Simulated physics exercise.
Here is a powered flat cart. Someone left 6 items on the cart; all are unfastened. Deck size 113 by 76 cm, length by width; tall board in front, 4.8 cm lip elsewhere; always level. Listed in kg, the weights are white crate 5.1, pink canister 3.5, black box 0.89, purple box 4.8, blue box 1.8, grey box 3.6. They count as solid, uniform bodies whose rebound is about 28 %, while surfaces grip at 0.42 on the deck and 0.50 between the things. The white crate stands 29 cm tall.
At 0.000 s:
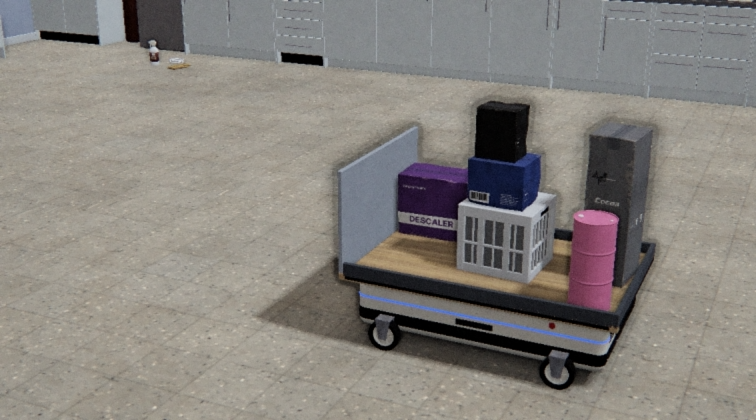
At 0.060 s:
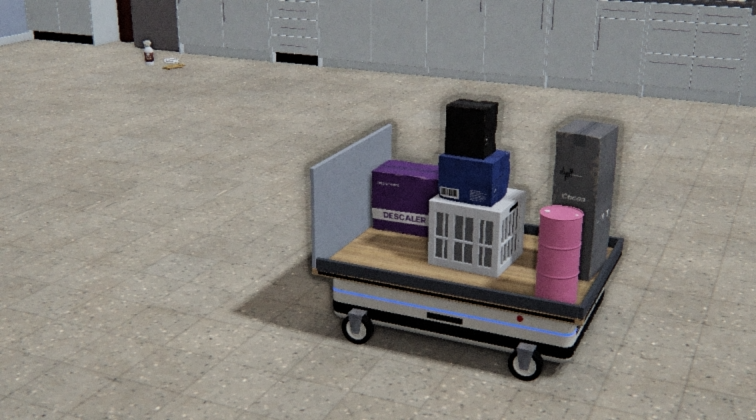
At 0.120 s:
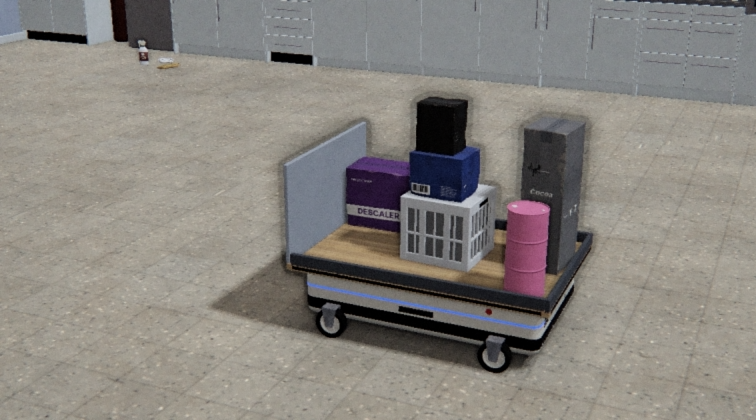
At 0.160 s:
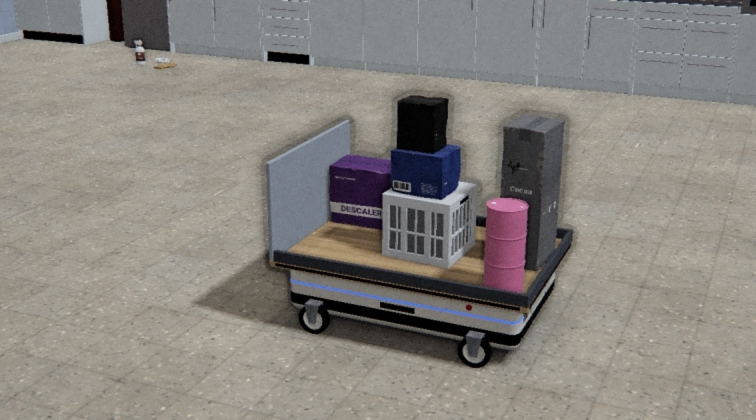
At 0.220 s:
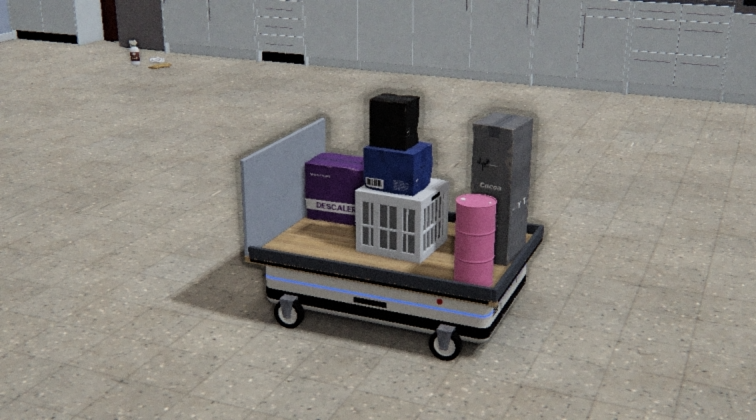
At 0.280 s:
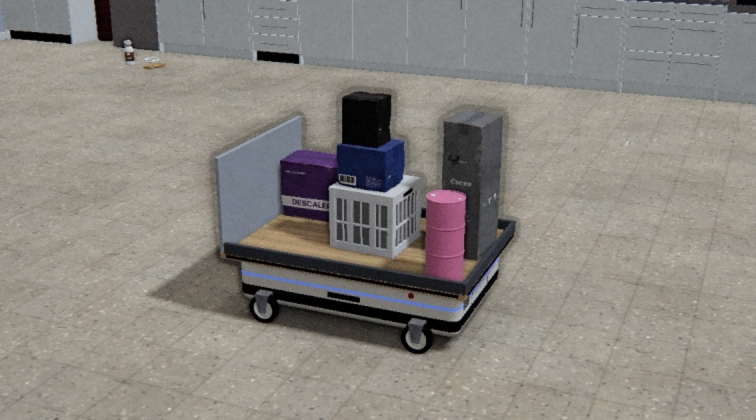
A flat cart carrying stacked boxes, a white crate and a pink canister rolls left across the floor.
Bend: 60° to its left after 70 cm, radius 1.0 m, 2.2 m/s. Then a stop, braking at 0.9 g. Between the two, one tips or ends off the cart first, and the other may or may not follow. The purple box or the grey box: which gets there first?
The former one of the two.
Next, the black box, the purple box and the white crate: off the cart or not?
Well, the black box does come off, the purple box does come off, and the white crate does not come off.
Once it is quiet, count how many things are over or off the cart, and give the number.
All told, 4.
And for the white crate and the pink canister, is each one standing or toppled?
Here's how it ends: The white crate never goes down, and the pink canister never goes down.
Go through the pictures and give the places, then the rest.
Cart has run 0 cm; purple box (439, 202); grey box (615, 205), in the first picture.
Cart has run 13 cm; black box (471, 128); blue box (474, 175), in the second picture.
Cart has run 26 cm; white crate (449, 223); pink canister (526, 250), in the third picture.
Cart has run 35 cm; black box (423, 124); blue box (426, 169), in the fourth picture.
Cart has run 48 cm; white crate (403, 216); pink canister (475, 242), in the fifth picture.
Cart has run 62 cm; purple box (320, 186); grey box (471, 185), in the sixth picture.
Around 0.68 s, cart has run 150 cm, turned 37°; purple box now off the cart; grey box at 6° to upright near (276, 168); black box shifted 23 cm.
Around 1.18 s, cart has run 232 cm, turned 60°, stopped; black box and grey box now off the cart; blue box at 27° to upright; white crate shifted 23 cm.
Around 1.58 s, cart has run 232 cm, turned 60°, stopped; blue box now off the cart; white crate shifted 32 cm; pink canister shifted 27 cm.
Finally (2.1 s), off the cart, black box, purple box, blue box and grey box; not toppled but over 10 cm from the start, white crate and pink canister. Purple box went at 0.58 s; grey box went at 0.94 s.
